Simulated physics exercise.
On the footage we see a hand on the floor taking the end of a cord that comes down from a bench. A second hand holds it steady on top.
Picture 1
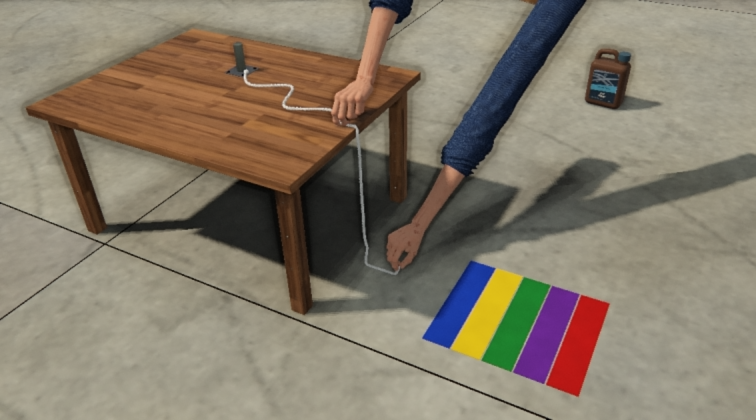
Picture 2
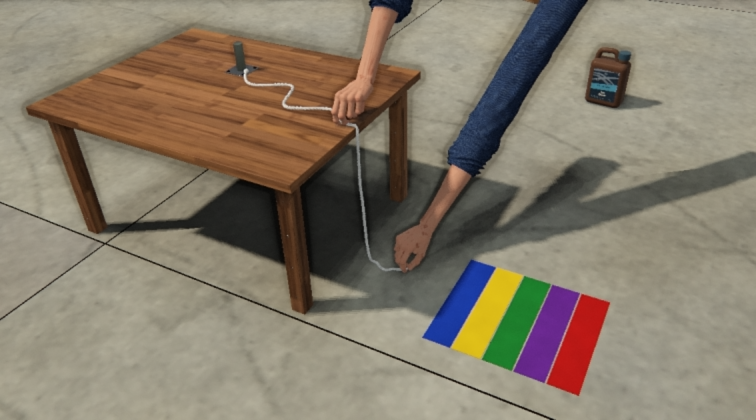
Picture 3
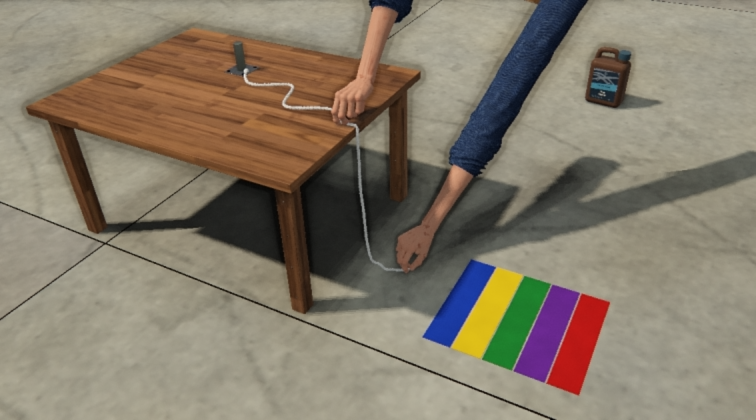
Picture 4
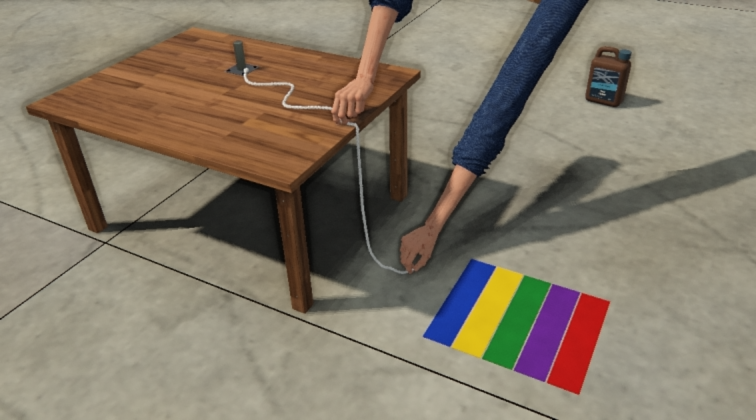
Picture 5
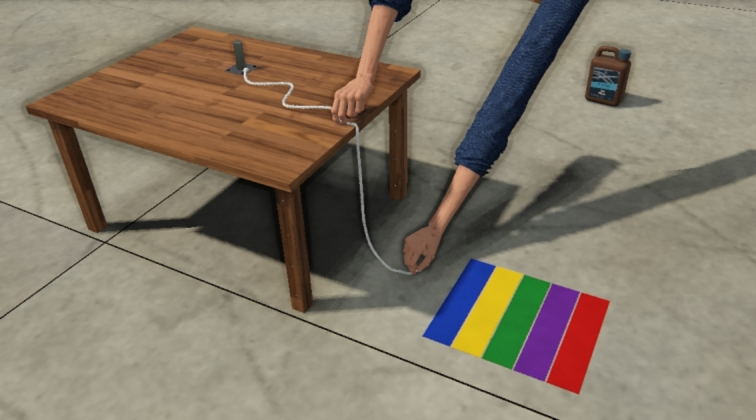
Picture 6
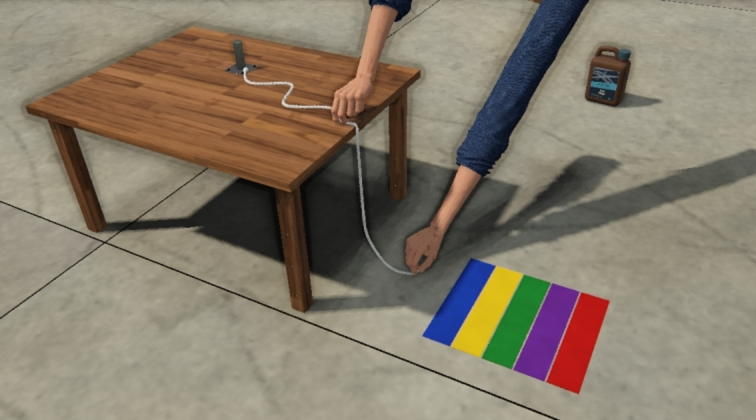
A hand near the floor draws a white cord's end slightly right, toward the coloured stripes.
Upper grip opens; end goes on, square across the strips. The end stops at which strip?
At the purple strip.
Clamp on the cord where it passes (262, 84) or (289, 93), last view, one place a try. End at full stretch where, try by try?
I'd put it around (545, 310) the first time and around (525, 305) the second.
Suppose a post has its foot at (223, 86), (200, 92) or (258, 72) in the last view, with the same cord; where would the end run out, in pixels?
Close to (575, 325), (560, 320) and (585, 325) in that order.
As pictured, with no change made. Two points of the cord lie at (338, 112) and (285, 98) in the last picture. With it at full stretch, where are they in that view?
At (370, 130), then (317, 100).
Early on, end near (493, 296); over yellow.
Midway, end near (531, 308); over green.
At the end of the slack, end near (556, 316); over purple. The purple one.
